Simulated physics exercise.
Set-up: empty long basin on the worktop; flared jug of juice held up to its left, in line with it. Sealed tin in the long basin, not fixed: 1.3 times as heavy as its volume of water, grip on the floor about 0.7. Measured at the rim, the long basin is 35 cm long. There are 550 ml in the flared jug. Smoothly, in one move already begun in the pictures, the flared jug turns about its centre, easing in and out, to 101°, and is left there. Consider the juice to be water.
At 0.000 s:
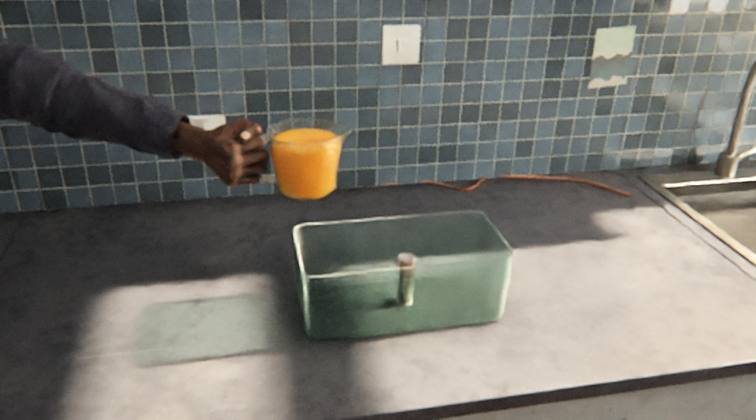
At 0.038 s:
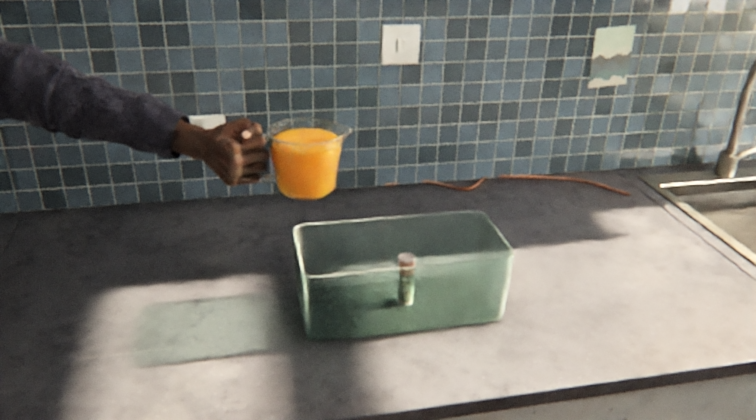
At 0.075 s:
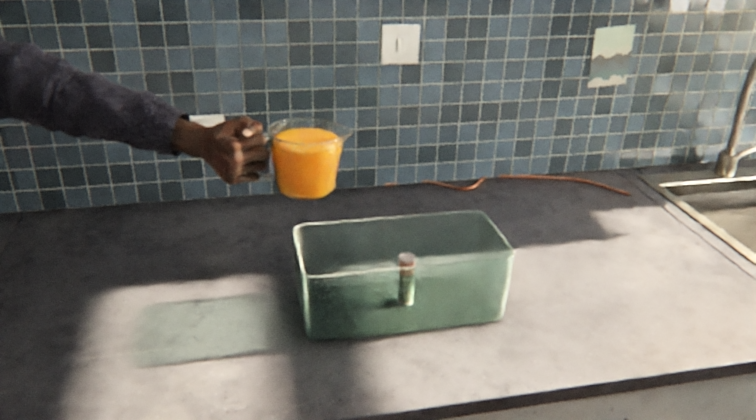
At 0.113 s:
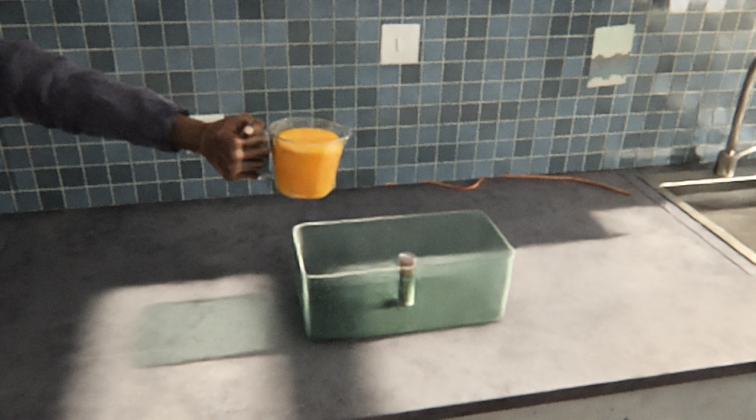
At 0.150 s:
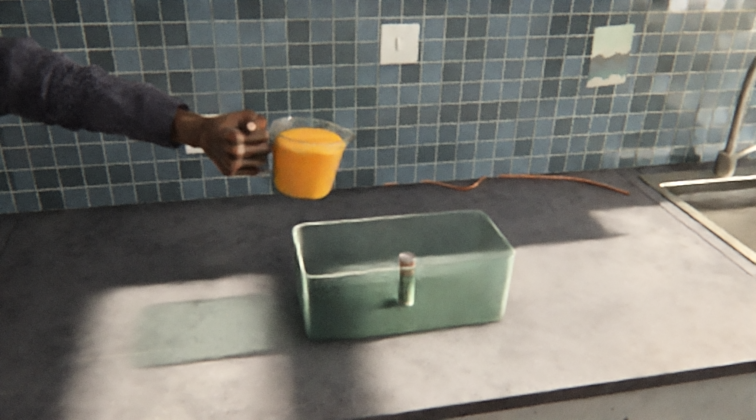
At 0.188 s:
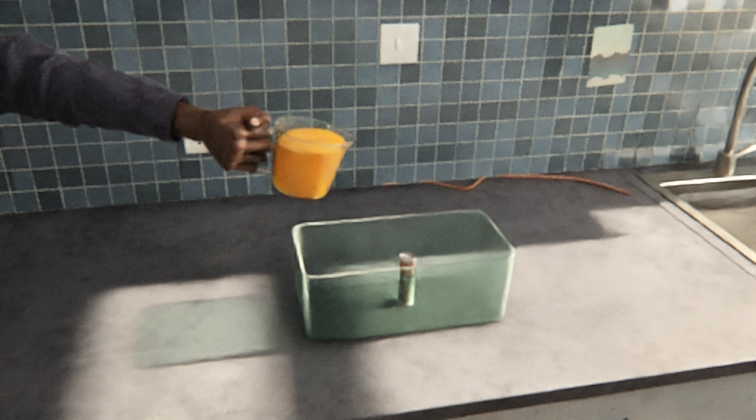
A hand holding a clear jug of orange juice slowly tilts it slightly rightward above an empty green glass basin on a worktop.
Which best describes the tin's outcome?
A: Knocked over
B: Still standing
Option A: Knocked over.
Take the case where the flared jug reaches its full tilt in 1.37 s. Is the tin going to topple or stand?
Result: Tin tipped over.
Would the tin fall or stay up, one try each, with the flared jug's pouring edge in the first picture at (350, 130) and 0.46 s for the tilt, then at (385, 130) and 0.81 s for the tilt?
Trial 1 - tin tips; trial 2 - tin stays standing.
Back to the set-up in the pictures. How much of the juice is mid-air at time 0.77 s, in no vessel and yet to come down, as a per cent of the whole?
Airborne fraction: Approx. 20 %.
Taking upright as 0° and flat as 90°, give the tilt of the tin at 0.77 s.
I'd say it is close to 15 degrees off upright.
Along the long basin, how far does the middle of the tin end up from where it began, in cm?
Shift of tin centre: Approx. 8.5 cm.
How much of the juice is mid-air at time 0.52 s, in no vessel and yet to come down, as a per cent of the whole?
Share: Roughly 28 per cent.
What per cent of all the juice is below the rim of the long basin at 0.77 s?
Some 68 per cent.
Then, 0.52 s in, the tilt is 73° and 64 per cent is still to pour; the tin stands where it began.
Then, 0.77 s in, the tilt is 100° and 12 per cent is still to pour; the tin leans 16°.
Then, 1.03 s in, the tilt is 101° and 1 per cent is still to pour; the tin lies on its side.
Then, 1.31 s in, the tilt is 101° and 0 per cent is still to pour; the tin lies on its side.
Finally, the tin lies on its side.
